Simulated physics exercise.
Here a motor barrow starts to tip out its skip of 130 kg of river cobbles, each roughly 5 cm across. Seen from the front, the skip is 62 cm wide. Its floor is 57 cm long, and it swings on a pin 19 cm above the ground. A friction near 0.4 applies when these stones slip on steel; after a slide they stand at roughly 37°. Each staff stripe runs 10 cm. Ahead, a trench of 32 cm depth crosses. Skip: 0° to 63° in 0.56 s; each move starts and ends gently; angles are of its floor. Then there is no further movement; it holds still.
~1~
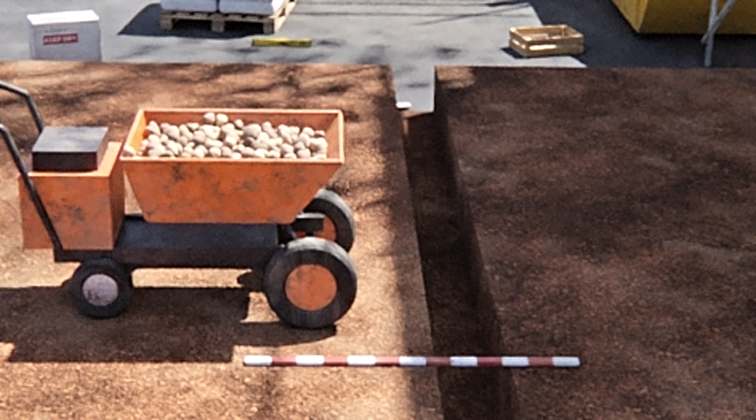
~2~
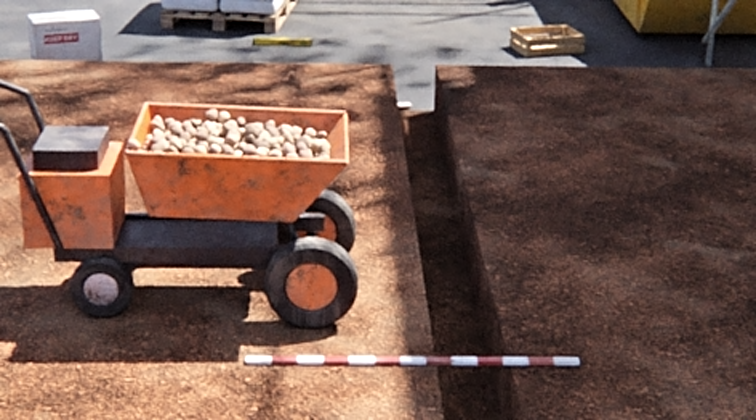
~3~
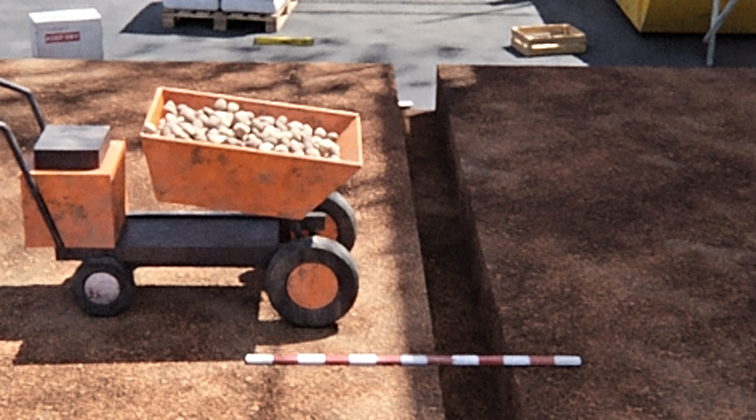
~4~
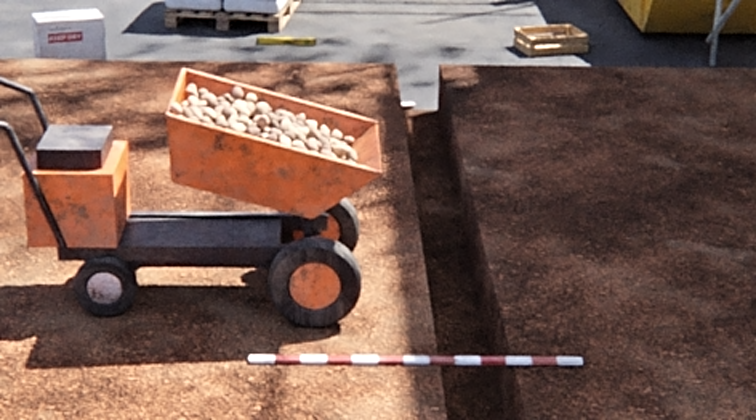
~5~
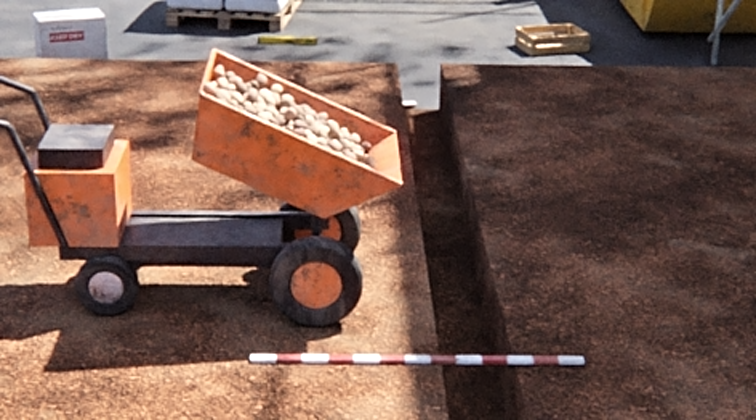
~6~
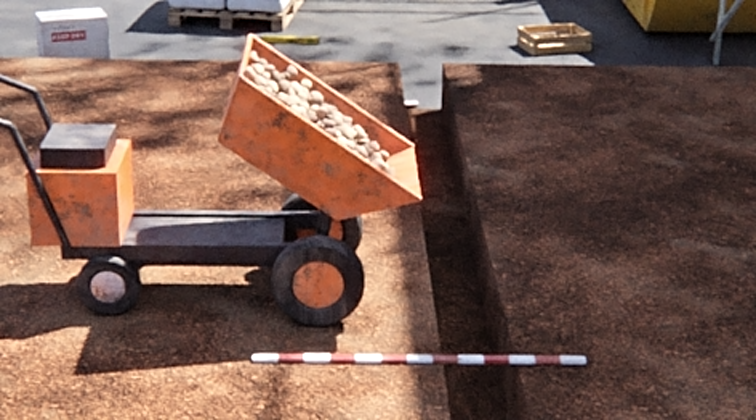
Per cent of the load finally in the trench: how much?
Approx. 38 %.
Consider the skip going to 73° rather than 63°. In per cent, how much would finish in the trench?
Close to 30 per cent then.
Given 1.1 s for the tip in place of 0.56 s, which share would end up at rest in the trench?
Trench share: Approx. 55%.
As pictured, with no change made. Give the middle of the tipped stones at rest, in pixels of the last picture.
Look at roughly (532, 292).
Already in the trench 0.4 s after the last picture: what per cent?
Around 15 per cent of it.
Then, 0.1 s after the last picture the floor is at 53°, 100 % in the skip; the foremost stones are at (417, 203).
Then, 0.4 s after the last picture the floor is at 63°, 83 % in the skip, 14 % in the trench, 3 % past the trench; the foremost stones are at (524, 282).
Then, 0.7 s after the last picture the floor is at 63°, 28 % in the skip, 19 % in the trench, 53 % past the trench; the foremost stones are at (709, 300).
Then, 2.7 s after the last picture the floor is at 63°, 8 % in the skip, 38 % in the trench, 54 % past the trench; the foremost stones are past the picture's edge.
